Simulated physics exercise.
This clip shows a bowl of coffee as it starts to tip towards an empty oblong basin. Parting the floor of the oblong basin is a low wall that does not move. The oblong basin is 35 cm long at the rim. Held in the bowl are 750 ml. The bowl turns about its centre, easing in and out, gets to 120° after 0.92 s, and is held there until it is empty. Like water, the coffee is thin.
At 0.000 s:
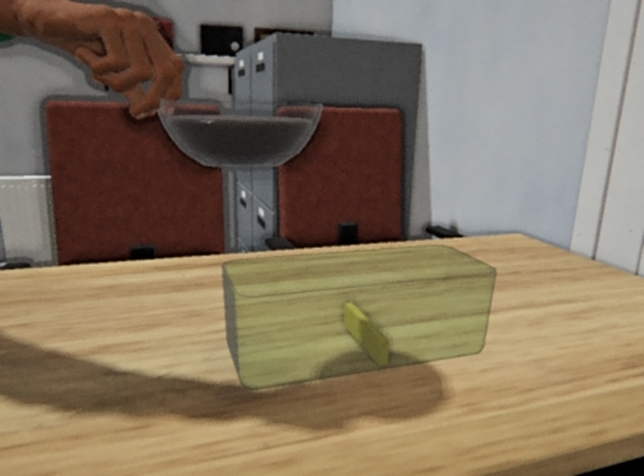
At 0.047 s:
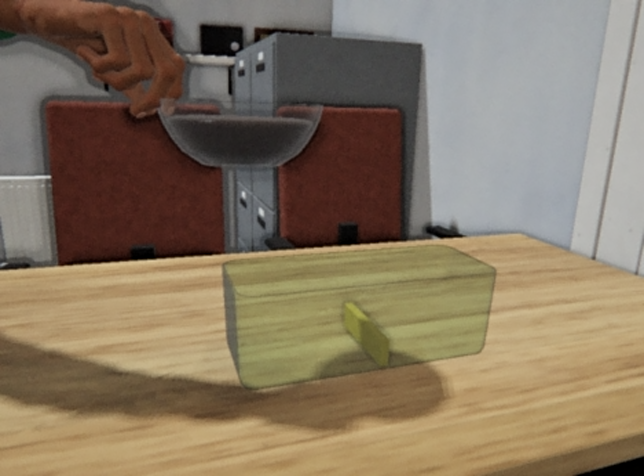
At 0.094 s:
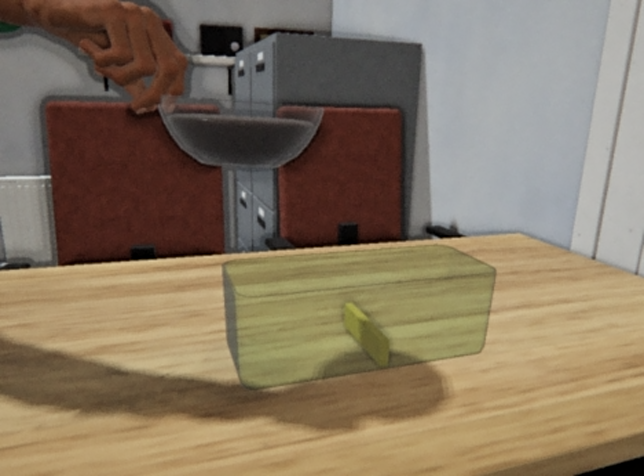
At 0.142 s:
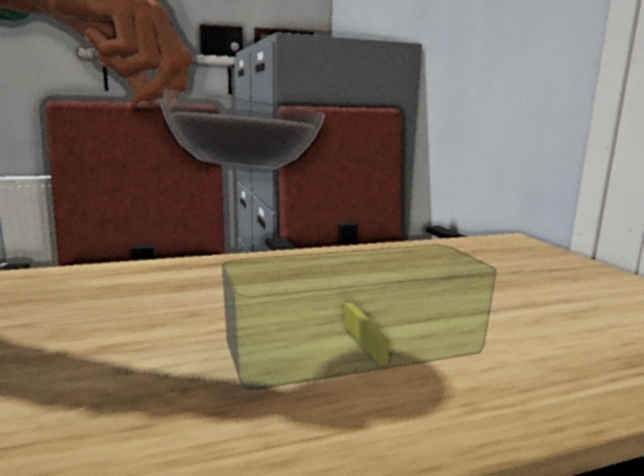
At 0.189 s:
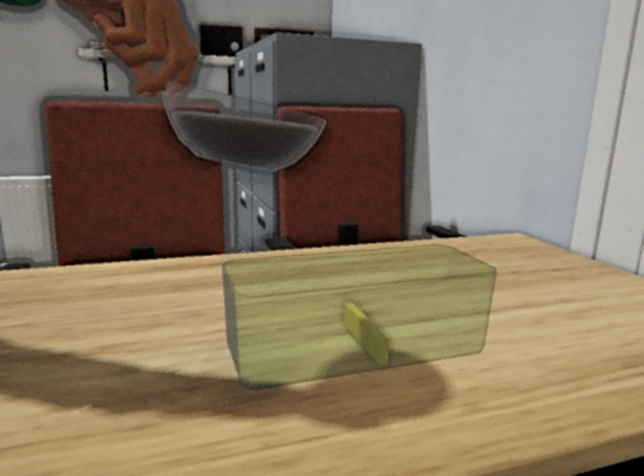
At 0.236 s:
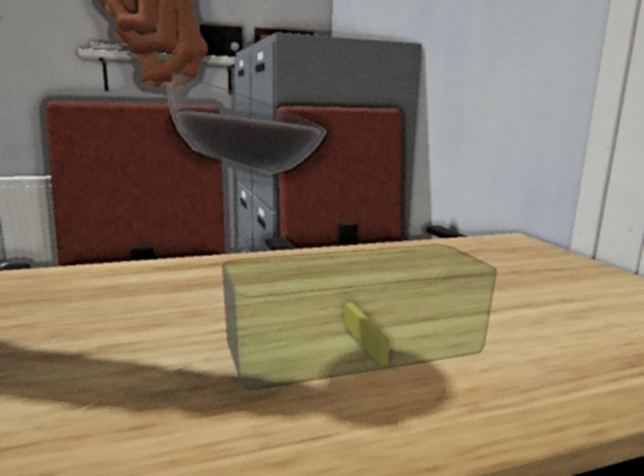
Hand tilting a clear bowl of dark coffee gradually down to the right above an empty, yellowish see-through basin on a wooden table.
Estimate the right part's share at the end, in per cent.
Roughly 34 per cent is in the right part.
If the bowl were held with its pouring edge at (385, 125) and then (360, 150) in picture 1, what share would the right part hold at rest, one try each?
In order, 70 and 65 per cent.
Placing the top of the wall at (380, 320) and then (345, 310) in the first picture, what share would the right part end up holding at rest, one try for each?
Try 1: 20 %; try 2: 60 %.
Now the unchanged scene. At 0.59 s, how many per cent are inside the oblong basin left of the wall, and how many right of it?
I'd say some 20 in a hundred on the left and 18 on the right.
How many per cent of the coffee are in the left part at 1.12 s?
That share comes to around 62 in a hundred.
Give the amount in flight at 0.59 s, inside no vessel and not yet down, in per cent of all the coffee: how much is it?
Estimate: Some 52 % of the total.
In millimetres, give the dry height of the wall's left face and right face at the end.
It's around 16 mm on the left side and around 24 mm on the right side.
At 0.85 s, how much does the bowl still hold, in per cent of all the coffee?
Share remaining: Approx. 0 %.
By 0.59 s the tilt is 86° and 12 per cent is still to pour, 19 is left of the wall and 18 right of it.
By 0.85 s the tilt is 118° and 0 per cent is still to pour, 62 is left of the wall and 32 right of it.
By 1.12 s the tilt is 120° and 0 per cent is still to pour, 61 is left of the wall and 34 right of it.
By 1.42 s the tilt is 120° and 0 per cent is still to pour, 61 is left of the wall and 34 right of it.
At rest 61 per cent lies left of the wall, 34 right of it and 5 outside.
